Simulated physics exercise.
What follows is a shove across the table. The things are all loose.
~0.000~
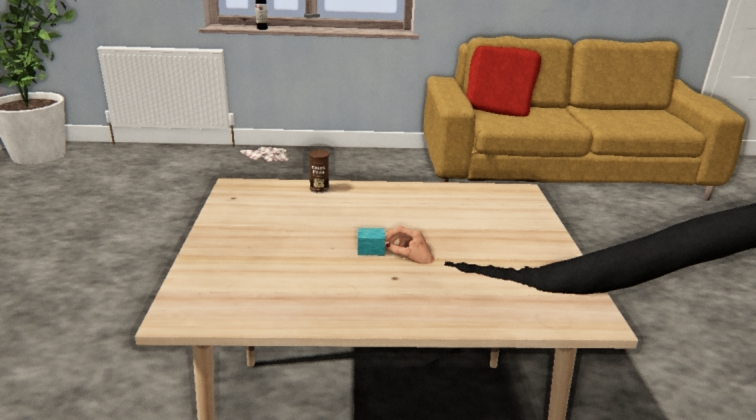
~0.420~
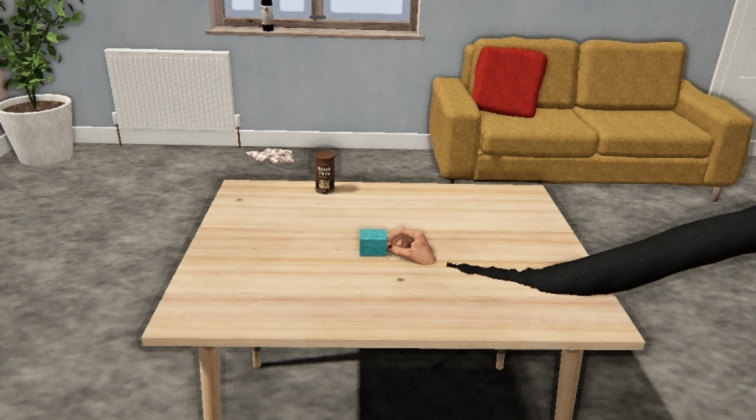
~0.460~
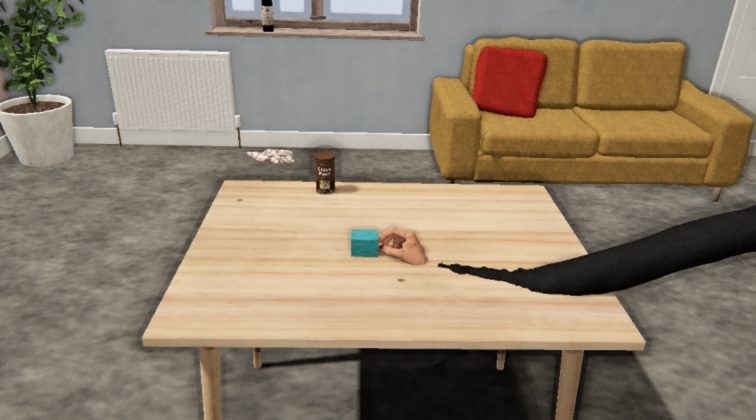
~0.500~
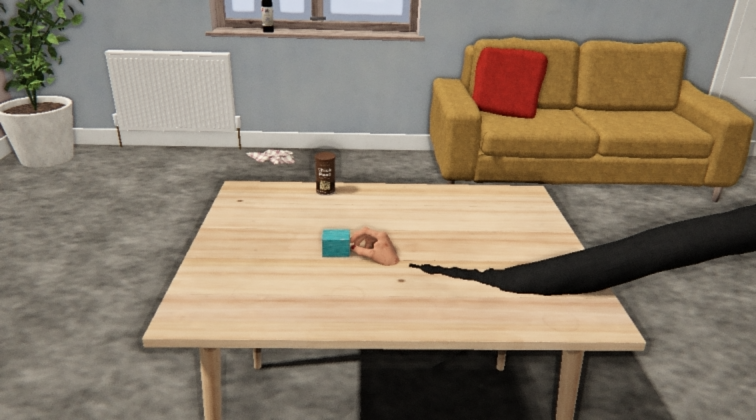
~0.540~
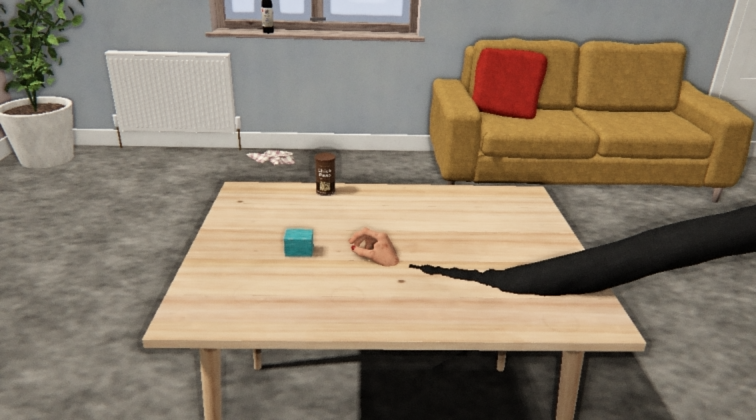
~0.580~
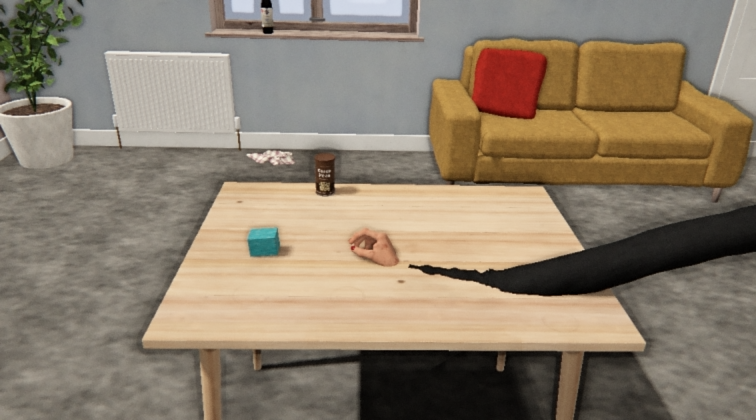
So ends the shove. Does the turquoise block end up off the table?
Yes, looks like it ends up off the table, then.
After 0.68 s, turquoise block now off the table.
After 0.88 s, things are still on the move.
After 1.08 s, as before.
By the end (1.3 s), off the table, turquoise block.
